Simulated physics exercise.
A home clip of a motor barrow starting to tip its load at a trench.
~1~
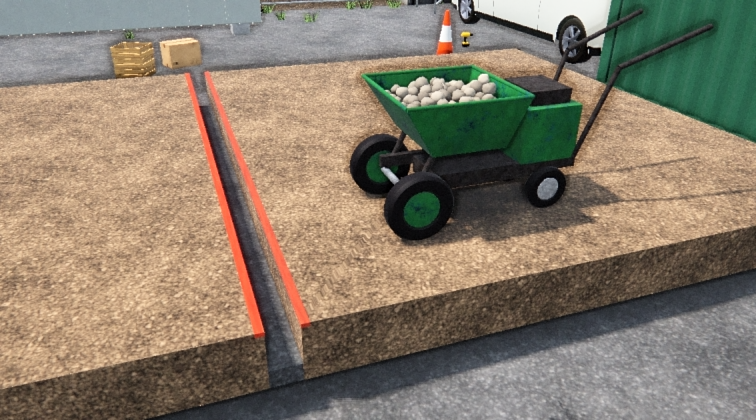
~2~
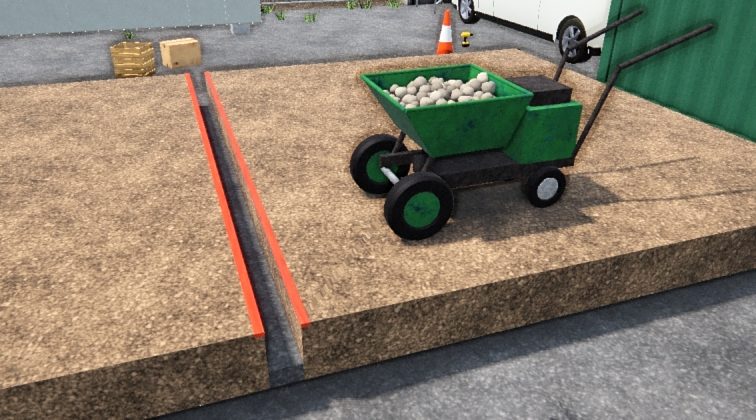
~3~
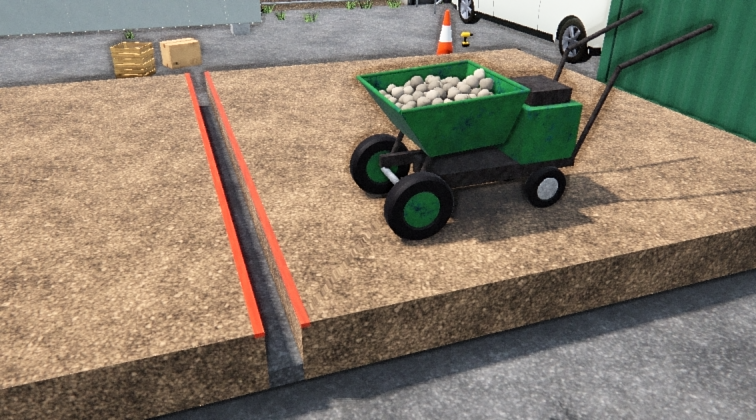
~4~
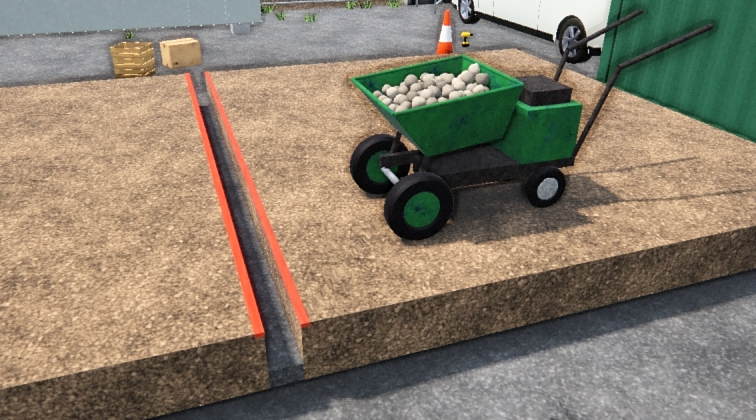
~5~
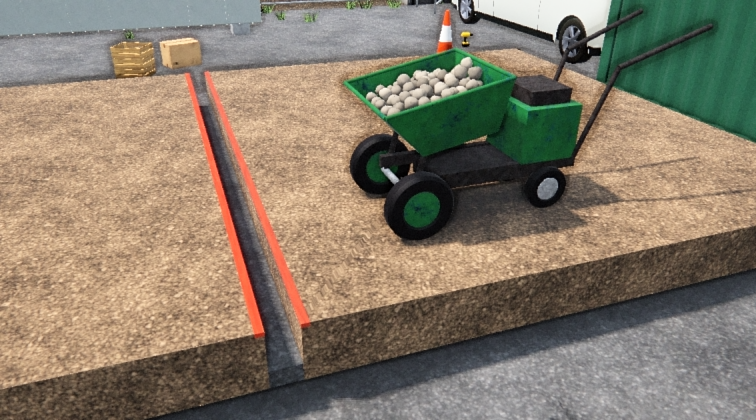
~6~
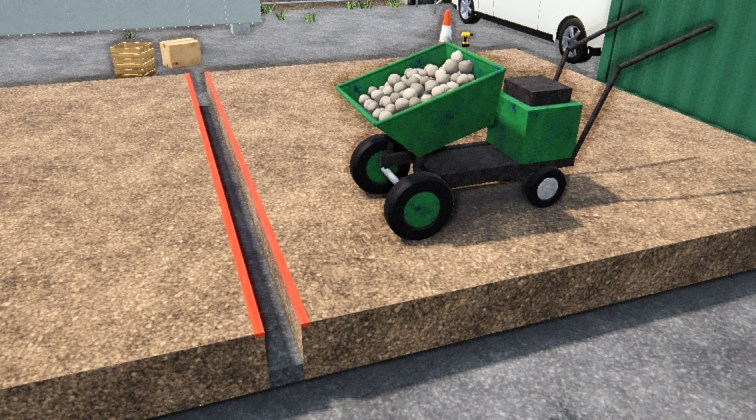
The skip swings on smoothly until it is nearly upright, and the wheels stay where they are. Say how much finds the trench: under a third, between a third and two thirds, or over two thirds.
The trench ends with from one third to two thirds of it.
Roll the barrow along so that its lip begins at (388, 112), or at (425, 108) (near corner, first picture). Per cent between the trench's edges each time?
The first gives 60 %, the second 40 %.
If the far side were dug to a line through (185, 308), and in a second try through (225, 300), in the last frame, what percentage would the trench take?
About 70 and 70 per cent.
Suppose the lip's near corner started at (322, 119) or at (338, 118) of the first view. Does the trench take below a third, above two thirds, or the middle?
The first try: Below one third. The second: Less than a third.
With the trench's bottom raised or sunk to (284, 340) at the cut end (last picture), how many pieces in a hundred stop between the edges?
Roughly 30 in a hundred.
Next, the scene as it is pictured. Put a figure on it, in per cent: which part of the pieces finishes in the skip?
Some 0 per cent.
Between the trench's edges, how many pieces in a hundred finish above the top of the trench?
It comes to 15 per cent or so.
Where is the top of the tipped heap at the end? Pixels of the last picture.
Roughly at (286, 206).
Just after the last frame, skip tipped steeply; every one in the skip.
A moment on, skip tipped steeply; almost all in the skip; just a few short of the trench; about a tenth falling.
Further on, skip tipped right over; roughly a third in the skip; roughly a quarter short of the trench; roughly a third in or heaped over the trench; about a tenth beyond it; just a few falling.
When it is over, skip tipped right over; roughly a third short of the trench; roughly half in or heaped over the trench; about a tenth beyond it.
